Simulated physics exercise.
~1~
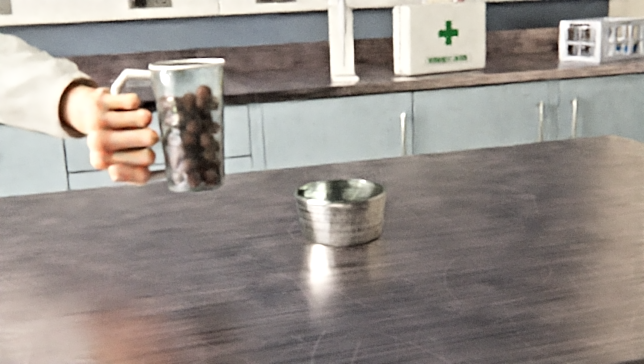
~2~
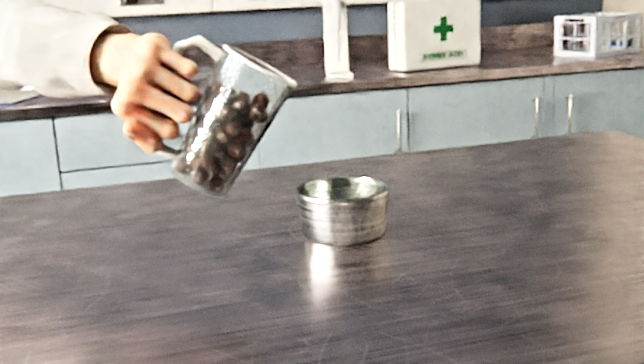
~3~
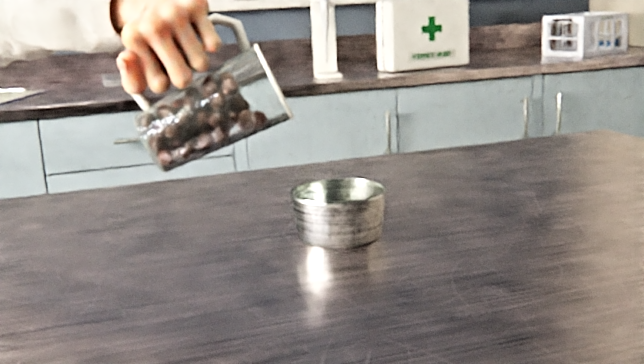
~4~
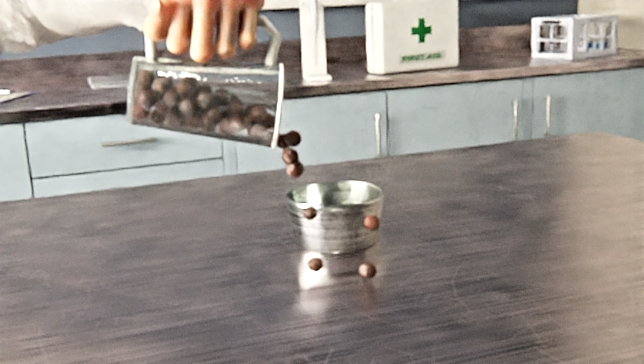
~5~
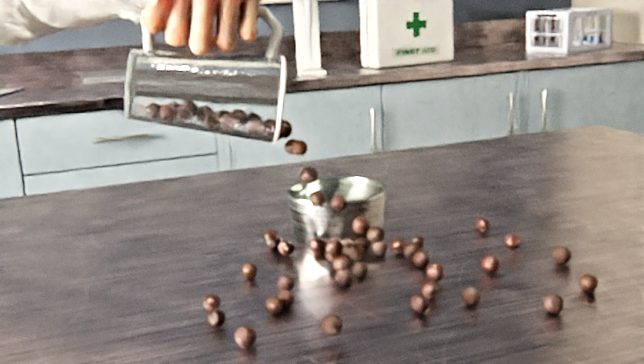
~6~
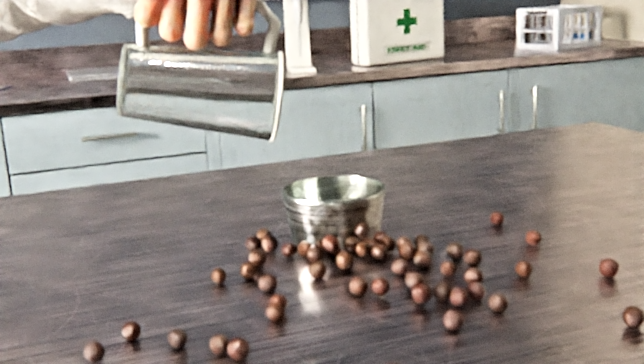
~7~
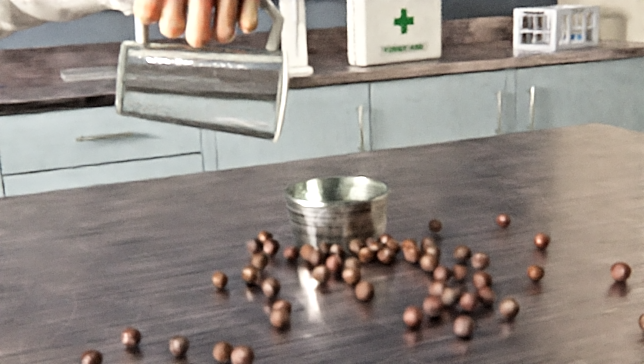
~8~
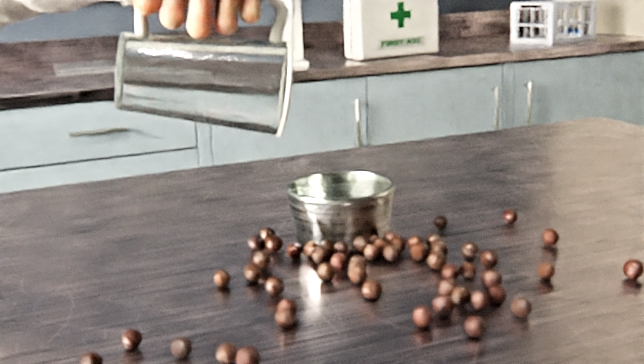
At the start, a hand on the left holds up a clear glass cup filled with brown chocolate balls, with a small metal dish standing on a dark table nearby. The hand tips the cup steadily toward the right until it lies on its side. Balls begin to drop from the rim, falling near the dish and bouncing off the table. The rest pour out quickly and scatter, rolling across the tabletop. The cup is left empty, still held on its side, while the balls lie spread around the front of the dish and to the right.
